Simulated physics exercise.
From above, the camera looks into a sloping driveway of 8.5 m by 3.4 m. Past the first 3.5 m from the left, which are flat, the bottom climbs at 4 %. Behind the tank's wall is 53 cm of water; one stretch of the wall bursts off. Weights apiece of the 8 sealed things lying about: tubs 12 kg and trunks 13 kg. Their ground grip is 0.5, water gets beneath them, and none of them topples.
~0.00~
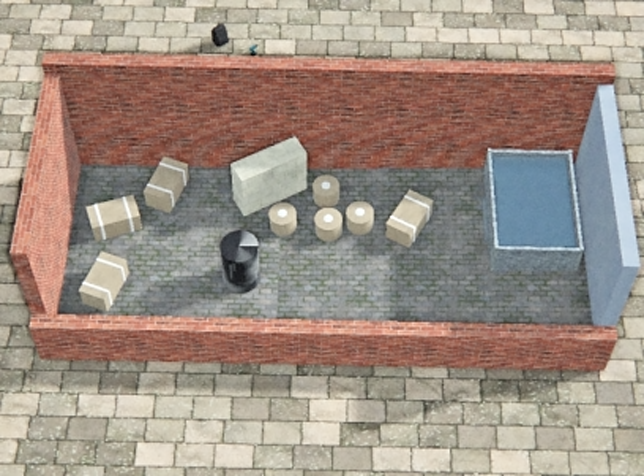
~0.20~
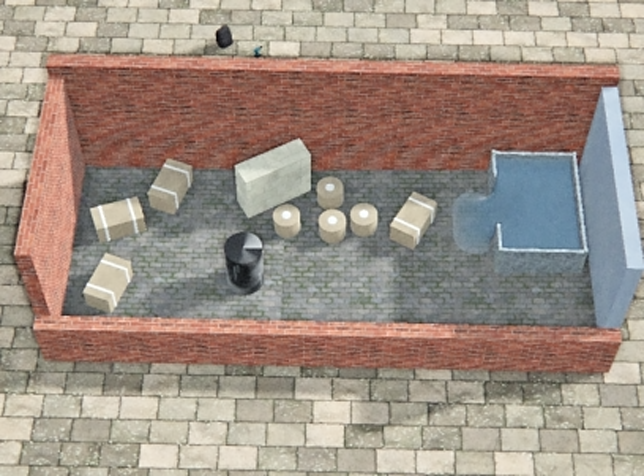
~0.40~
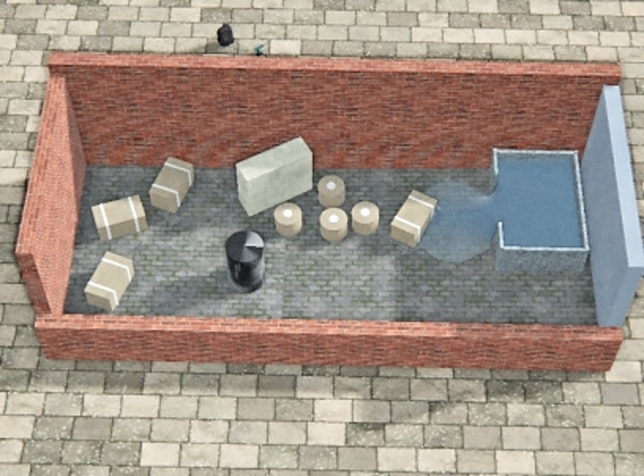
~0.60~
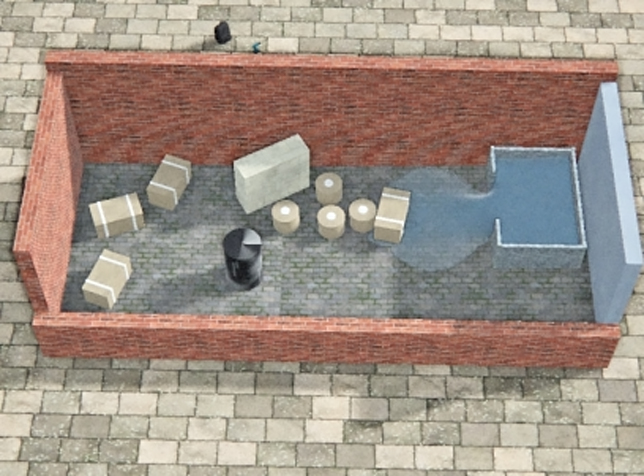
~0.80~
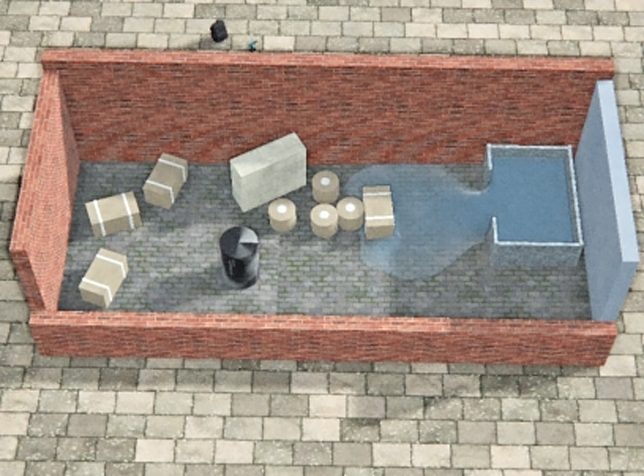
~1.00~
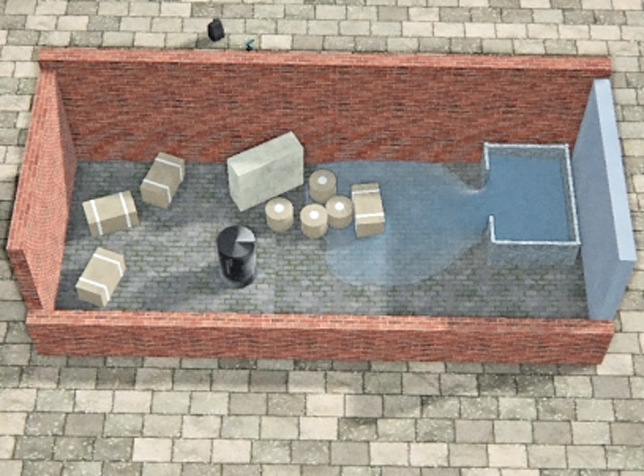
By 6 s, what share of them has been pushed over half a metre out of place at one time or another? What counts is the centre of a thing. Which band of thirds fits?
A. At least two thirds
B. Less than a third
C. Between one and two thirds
The answer is A.
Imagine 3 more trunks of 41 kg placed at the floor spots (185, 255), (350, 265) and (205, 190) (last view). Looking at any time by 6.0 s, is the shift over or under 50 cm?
Order as asked - goes beyond, goes beyond, stays inside.
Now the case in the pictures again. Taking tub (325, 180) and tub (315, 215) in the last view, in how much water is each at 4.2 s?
I'd estimate 4 cm for the first and 6 cm for the second.
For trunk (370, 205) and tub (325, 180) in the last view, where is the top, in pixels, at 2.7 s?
Estimated pixels: (269, 212) and (231, 214).
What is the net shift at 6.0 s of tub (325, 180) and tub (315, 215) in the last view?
Put simply, 300 cm for the first and 350 cm for the second.
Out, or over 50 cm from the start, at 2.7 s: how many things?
Count then: 5.
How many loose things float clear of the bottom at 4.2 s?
The number is 2.
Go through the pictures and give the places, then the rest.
A trunk at (411, 212) rests on the ground; a tub at (361, 212) rests on the ground; water covers 2.5 m2; 0 of 8 have shifted, in the first frame.
A trunk at (415, 214), on the bottom; a tub at (365, 214), on the bottom; water covers 3.2 m2; 0 of 8 have shifted, in the second frame.
A trunk at (415, 212) rests on the ground; a tub at (366, 213) rests on the ground; 4.1 m2 under water; 0 of 8 have shifted, in the third frame.
A trunk at (393, 209), on the bottom, 34 cm from its start; a tub at (364, 210) rests on the ground; 5.1 m2 under water; 1 of 8 have shifted, in the fourth frame.
A trunk at (379, 206), on the bottom, 52 cm from its start; a tub at (351, 208), on the bottom, 15 cm from its start; water covers 6.5 m2; 3 of 8 have shifted, in the fifth frame.
A trunk at (368, 203), afloat, 65 cm from its start; a tub at (340, 207) rests on the ground, 28 cm from its start; 7.9 m2 under water; 3 of 8 have shifted, in the sixth frame.
After 1.4 s 2 of 8 are over 50 cm from their spots; 1 afloat.
After 2.7 s 5 of 8 are over 50 cm from their spots; 3 afloat.
After 4.2 s 6 of 8 are over 50 cm from their spots; 2 afloat.
After 6.0 s 8 of 8 are over 50 cm from their spots, and 8 have been at some point; 8 afloat.
